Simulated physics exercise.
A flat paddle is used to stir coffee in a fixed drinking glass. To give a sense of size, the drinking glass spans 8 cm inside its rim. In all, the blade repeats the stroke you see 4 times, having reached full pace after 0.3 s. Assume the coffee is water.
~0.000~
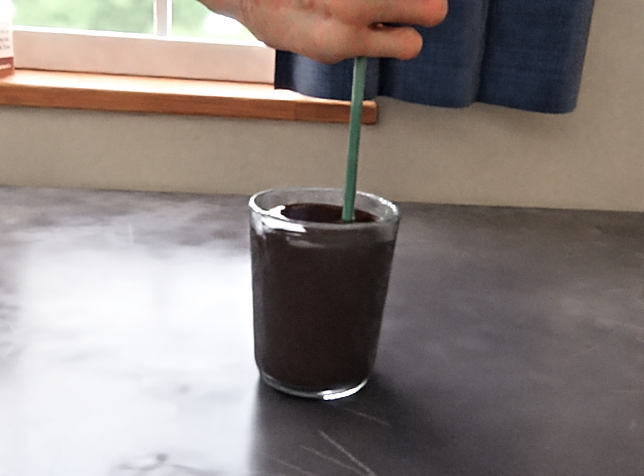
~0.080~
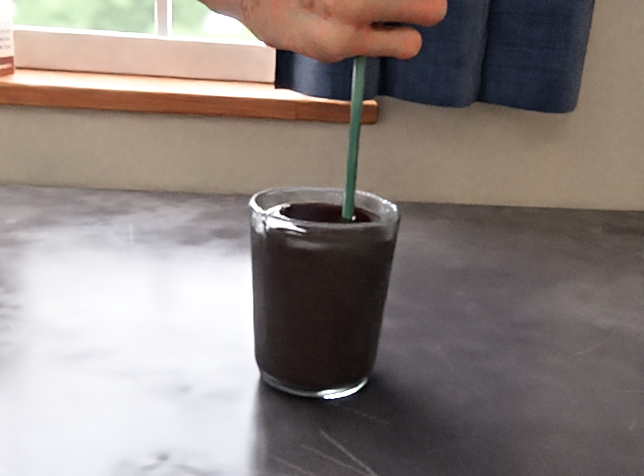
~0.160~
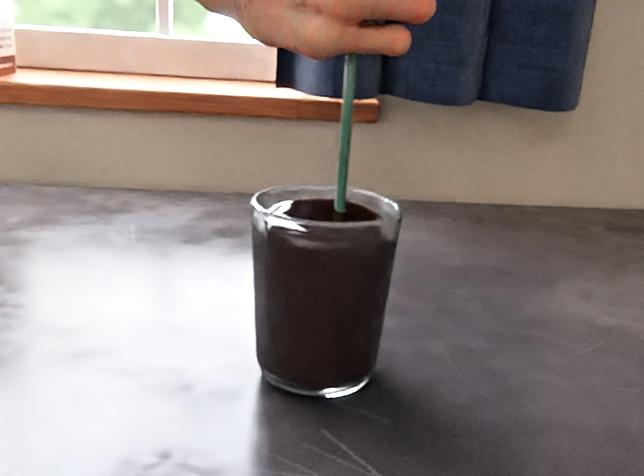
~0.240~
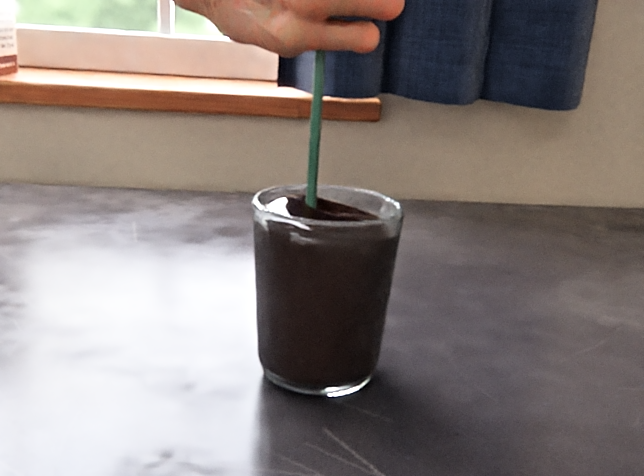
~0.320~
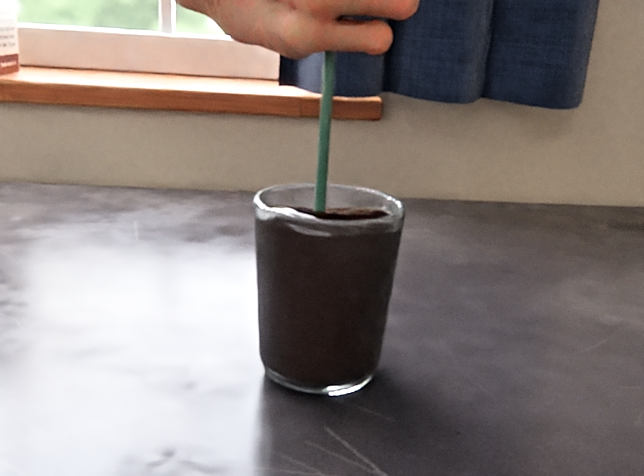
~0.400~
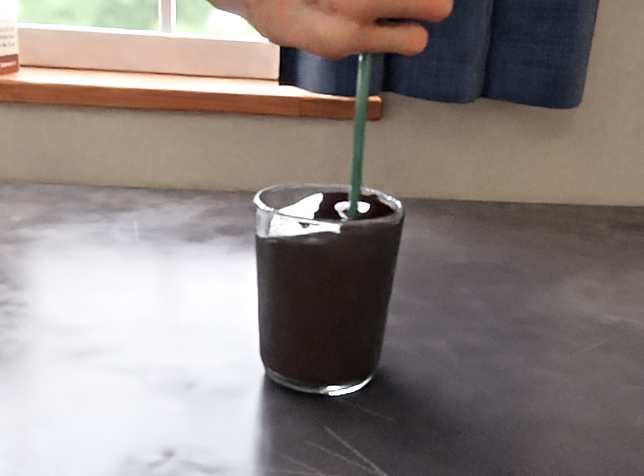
We see a hand holding a thin green stick upright in a glass of dark coffee on a dark tabletop, moving it left and then back right as the liquid's surface tilts and shifts inside the glass.
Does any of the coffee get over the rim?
Yes. Ends up sloppy.
Then, 0.64 s in, 1 ml is over the rim.
Then, 0.88 s in, 3 ml is over the rim.
Then, 1.12 s in, 6 ml is over the rim.
Then, 1.36 s in, 7 ml is over the rim.
Finally, 7 ml is over the rim.
